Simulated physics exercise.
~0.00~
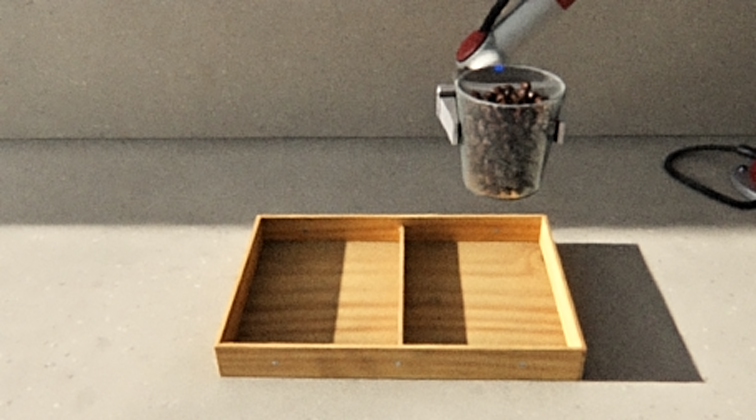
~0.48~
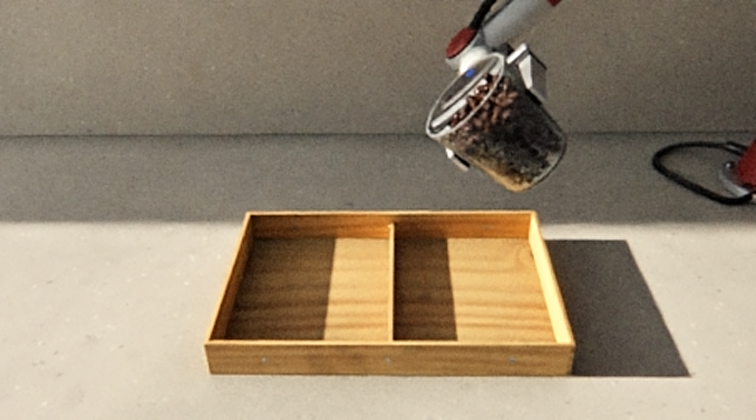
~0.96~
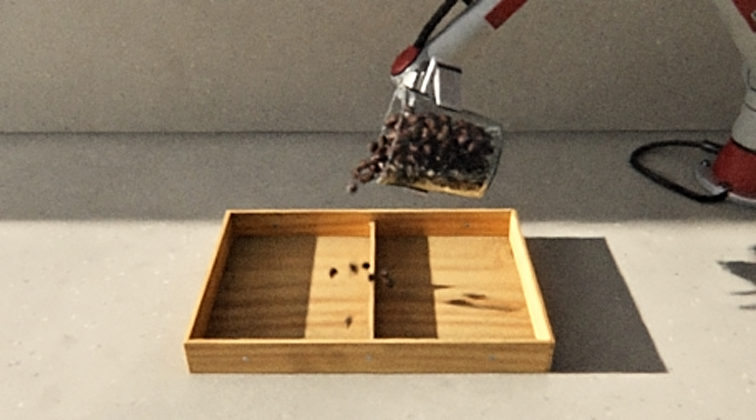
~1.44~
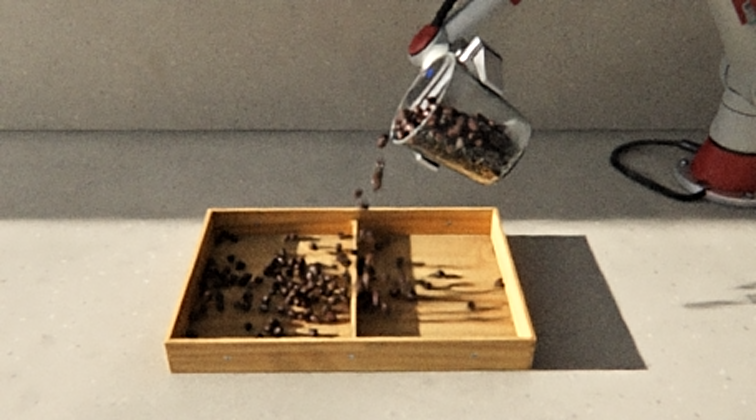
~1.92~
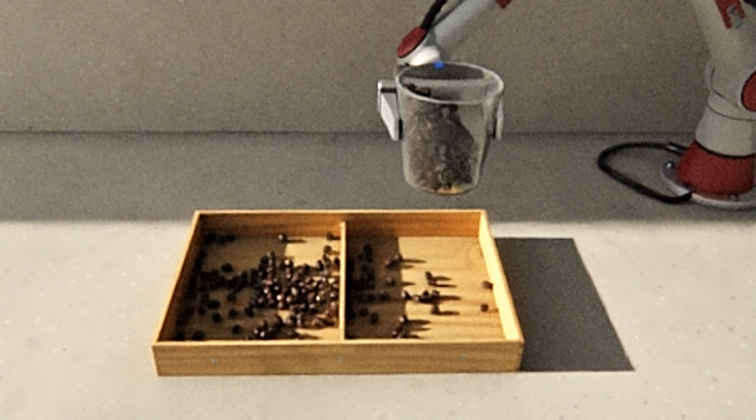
On a pale grey surface before a plain grey wall, seen from the front and slightly above, a shallow wooden tray with a divider sits in sunlight. Above it, a red and white robot arm grips a clear tumbler of dark brown beans. The arm tips the tumbler to the left until it lies nearly on its side, and beans begin spilling into the tray. It then tilts back partway as a few more drop. Finally the tumbler is upright, still holding many beans, while the rest lie scattered across both compartments, more thickly in the left.
